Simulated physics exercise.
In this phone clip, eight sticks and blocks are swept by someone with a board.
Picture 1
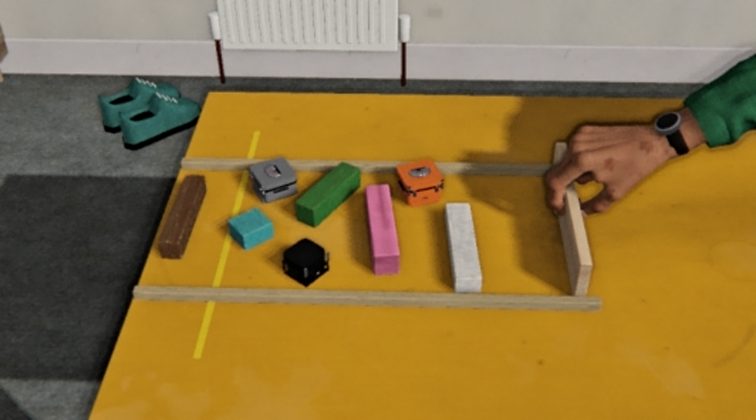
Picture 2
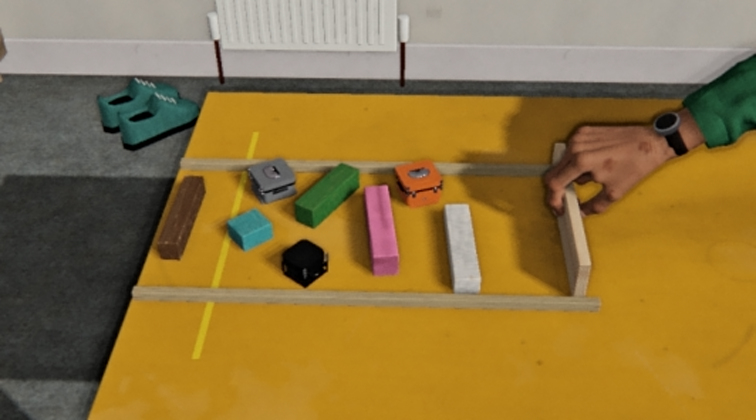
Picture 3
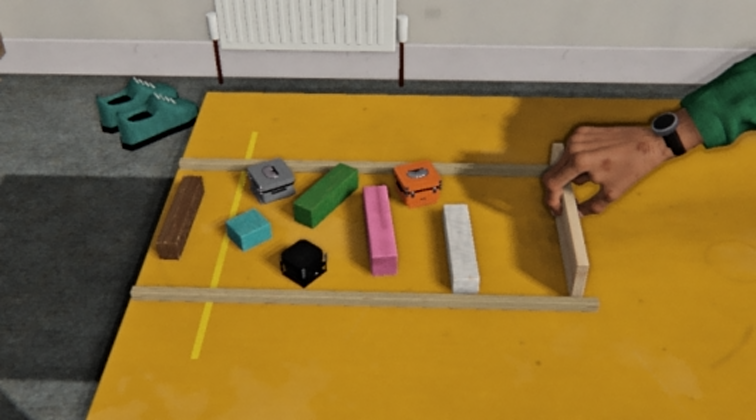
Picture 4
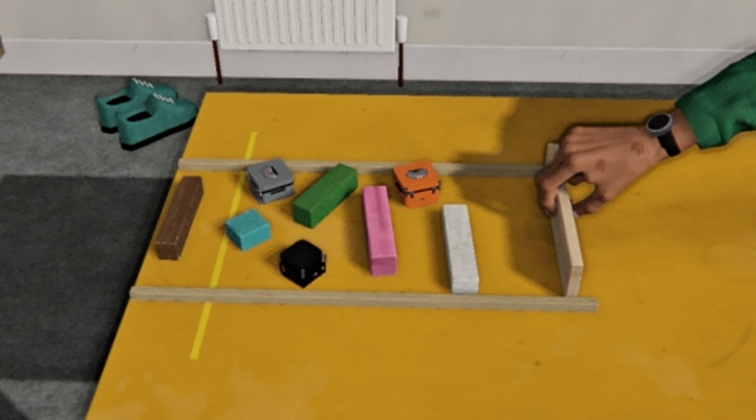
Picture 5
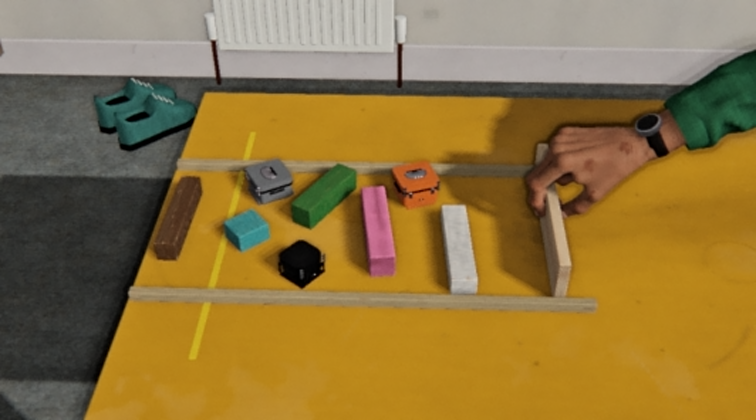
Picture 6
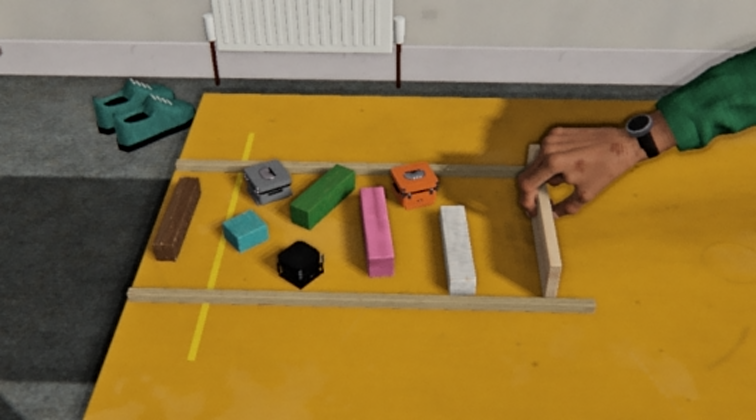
In this clip, a hand wearing a dark watch slides an upright wooden board slightly left between two rails on a yellow table, while the coloured sticks and blocks ahead of it, including white and pink ones, stay essentially still.
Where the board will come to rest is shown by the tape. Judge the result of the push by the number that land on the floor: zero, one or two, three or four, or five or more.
The number that land on the floor is one or two.
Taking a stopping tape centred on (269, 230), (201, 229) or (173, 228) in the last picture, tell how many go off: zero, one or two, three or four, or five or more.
Run 1 - none; run 2 - 5 or more; run 3 - five or over.
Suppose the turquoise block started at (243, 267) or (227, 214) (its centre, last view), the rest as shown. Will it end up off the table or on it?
Turquoise block - first try slides off, second try slides off.
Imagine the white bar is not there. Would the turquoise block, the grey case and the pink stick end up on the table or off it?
Result - turquoise block: Up; grey case: Gone; pink stick: Up.
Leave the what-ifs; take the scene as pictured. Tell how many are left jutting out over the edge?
That'd be 3.
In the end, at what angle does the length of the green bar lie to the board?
Angle: Close to 15 degrees.
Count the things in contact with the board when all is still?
I count 2 of them.
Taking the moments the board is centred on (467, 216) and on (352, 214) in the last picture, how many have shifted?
At first I count 1, and then 6.
Early on, none off yet; brown bar at rest near (178, 217); turquoise block at rest near (246, 231); grey case at rest near (269, 183).
A while later, none off yet; brown bar at rest near (178, 217); turquoise block moving near (240, 234); grey case travelled about its own width near (238, 179).
Finally, the number that fall off is one or two; lost, grey case and brown bar.
